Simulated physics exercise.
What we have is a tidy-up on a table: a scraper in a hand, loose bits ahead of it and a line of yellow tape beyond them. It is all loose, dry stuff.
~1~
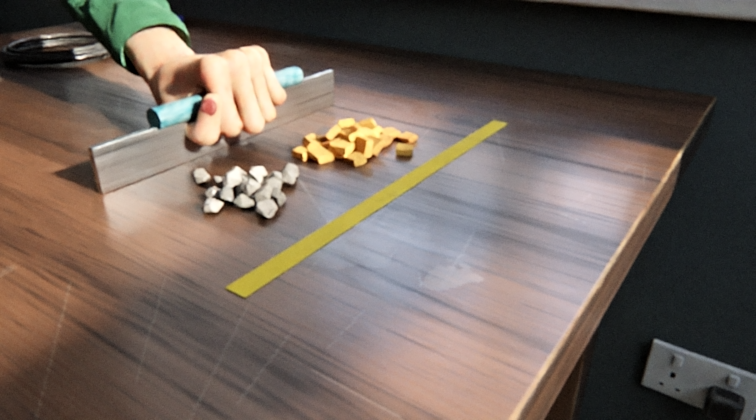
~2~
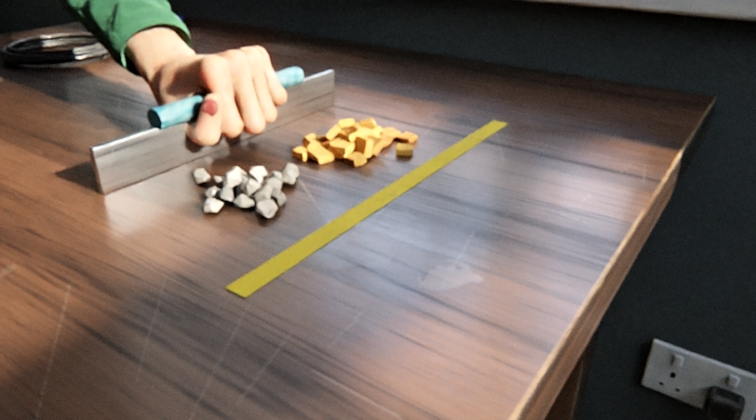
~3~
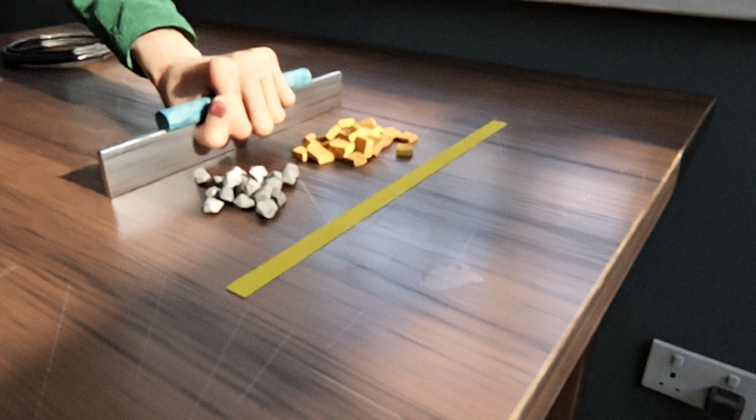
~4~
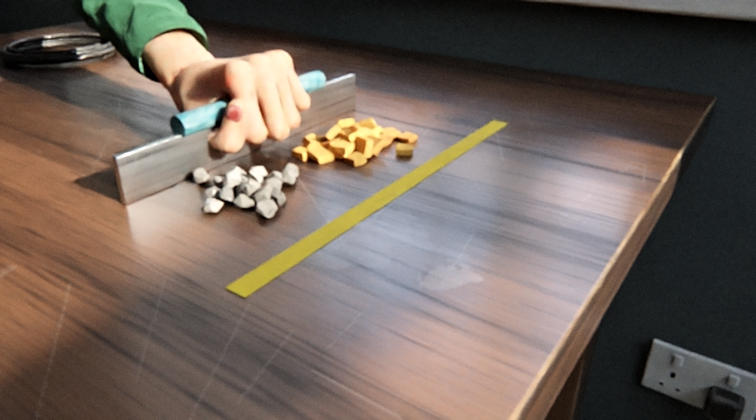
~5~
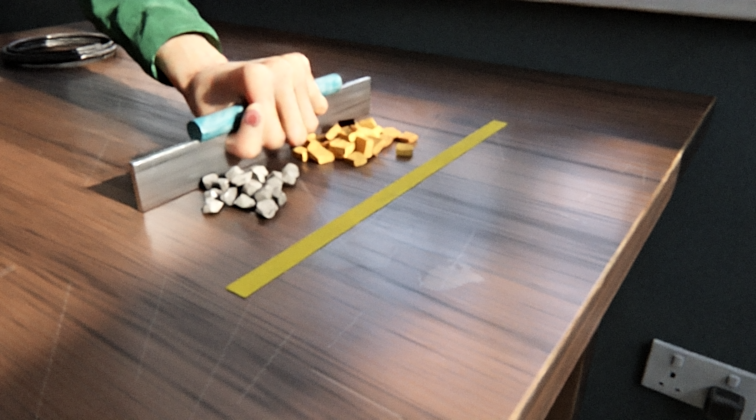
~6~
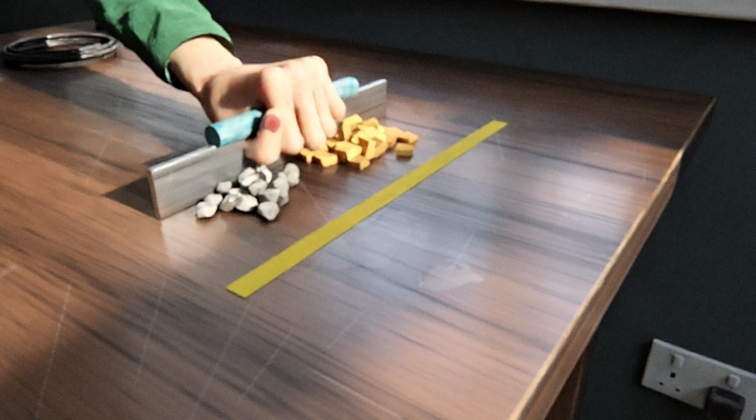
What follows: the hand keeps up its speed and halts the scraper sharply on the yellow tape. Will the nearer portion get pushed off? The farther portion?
In the end the nearer portion all stops short of the edge, and the farther portion all stops short of the edge.
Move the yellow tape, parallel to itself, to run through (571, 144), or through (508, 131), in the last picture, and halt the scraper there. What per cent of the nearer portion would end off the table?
Near 0 % and 0 %.
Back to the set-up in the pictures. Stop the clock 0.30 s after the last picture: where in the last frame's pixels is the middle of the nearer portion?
Roughly at (303, 210).
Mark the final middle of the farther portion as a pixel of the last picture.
Near (474, 171).
Then, 0.30 s later than the last frame, scraper still moving, near (351, 131); nearer portion all on the table, its front near (309, 230); farther portion all on the table, its front near (455, 162).
Then, 0.61 s later than the last frame, scraper stopped at the yellow tape; nearer portion all on the table, its front near (371, 258); farther portion all on the table, its front near (520, 179).
When it is over, scraper stopped at the yellow tape; nearer portion all on the table, its front near (371, 258); farther portion all on the table, its front near (520, 179).
